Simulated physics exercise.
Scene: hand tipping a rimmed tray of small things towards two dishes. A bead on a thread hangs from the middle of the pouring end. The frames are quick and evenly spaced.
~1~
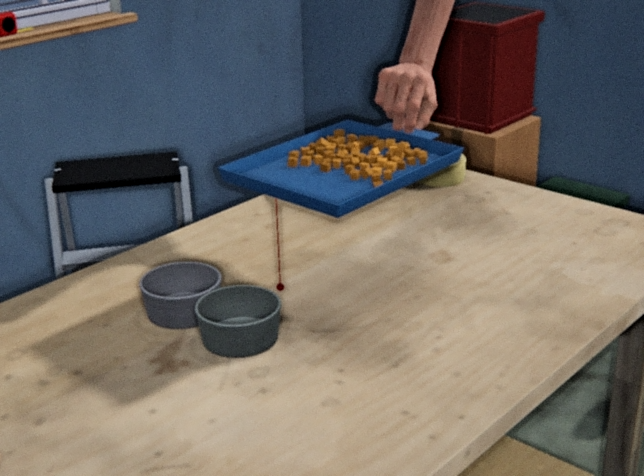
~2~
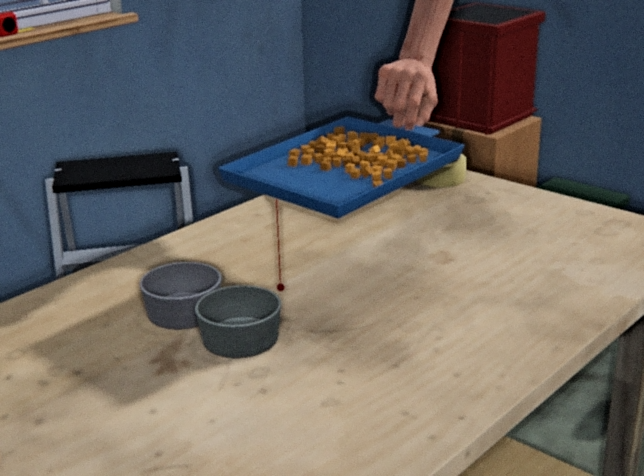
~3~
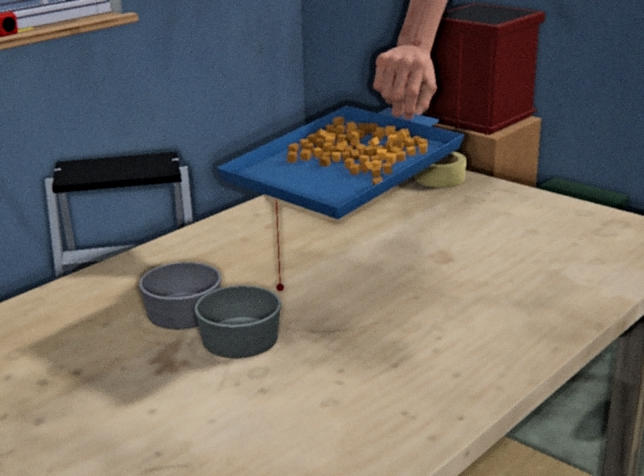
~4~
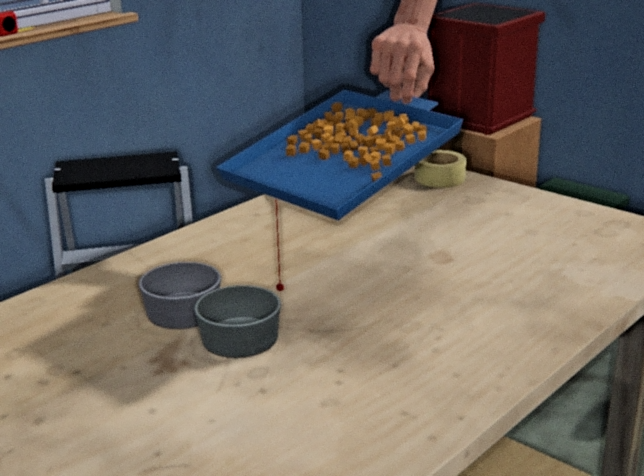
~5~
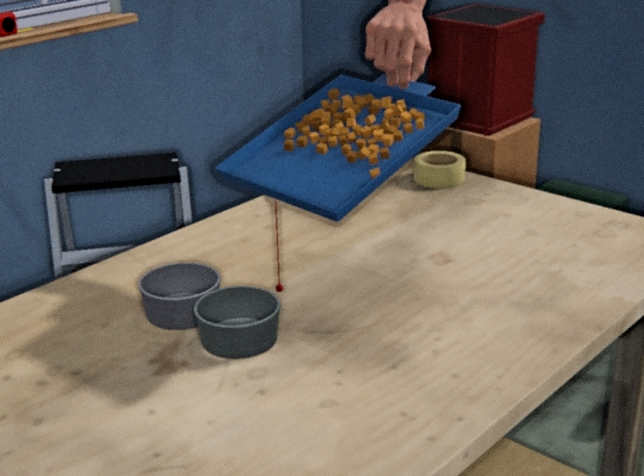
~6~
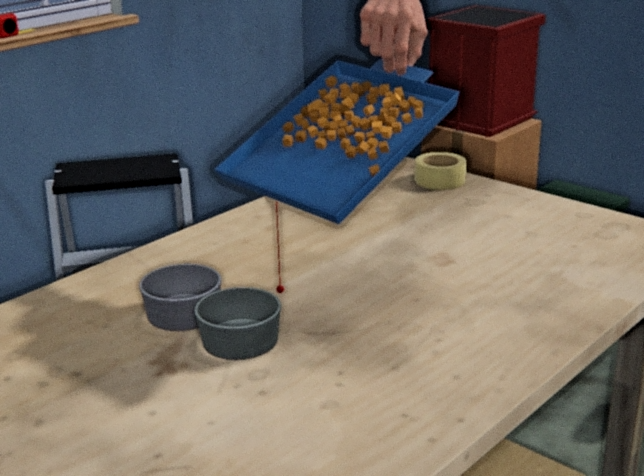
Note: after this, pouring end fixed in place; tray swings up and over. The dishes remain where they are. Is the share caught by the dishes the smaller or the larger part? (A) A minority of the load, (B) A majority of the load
The answer is A.
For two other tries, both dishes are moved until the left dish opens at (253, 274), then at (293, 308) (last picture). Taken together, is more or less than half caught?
Result - try one, below the halfway mark; try two, below the halfway mark.
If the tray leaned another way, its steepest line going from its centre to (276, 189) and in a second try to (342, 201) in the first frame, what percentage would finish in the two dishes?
You'd get 70 per cent the first time and 0 per cent the second time.
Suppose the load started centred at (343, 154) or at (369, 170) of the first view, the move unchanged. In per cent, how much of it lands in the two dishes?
First case around 40 %, second case around 20 %.
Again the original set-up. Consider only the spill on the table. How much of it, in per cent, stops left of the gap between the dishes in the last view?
Left fraction: Around 20 per cent.
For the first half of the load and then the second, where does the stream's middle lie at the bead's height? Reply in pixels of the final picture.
(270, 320), then (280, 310).
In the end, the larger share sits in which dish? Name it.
It is right.
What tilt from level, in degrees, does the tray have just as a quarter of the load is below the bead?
Roughly 100°.
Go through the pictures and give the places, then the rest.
The first picture shows corners of the pouring end at (223, 167) and (338, 203), level; middle of the load at (355, 153), croutons; left dish at (151, 307); right dish at (208, 335); bead on its thread at (280, 287).
The second picture shows corners of the pouring end at (223, 167) and (338, 204), level; middle of the load at (356, 151).
The third picture shows corners of the pouring end at (223, 167) and (337, 205), tipped barely, lowest at the right corner; middle of the load at (355, 144).
The fourth picture shows corners of the pouring end at (221, 166) and (336, 207), tipped a little, lowest at the right corner; middle of the load at (354, 133).
The fifth picture shows corners of the pouring end at (220, 167) and (335, 209), tipped clearly, lowest at the right corner; middle of the load at (351, 123).
The sixth picture shows corners of the pouring end at (220, 168) and (335, 212), tipped clearly, lowest at the right corner; middle of the load at (349, 116); left dish at (151, 309); right dish at (208, 336).
Soon, tray tipped steeply; nearly all on the tray; a stray few in the air.
A while on, tray tipped past a quarter turn; about two thirds on the tray; a small part in the right dish; about a quarter outside both; a small part in the air.
Towards the end, tray tipped past a quarter turn; about a quarter in the right dish; a stray few in the left dish; about two thirds outside both.
Finally, tray tipped past a quarter turn; about a quarter in the right dish; a stray few in the left dish; about two thirds outside both.
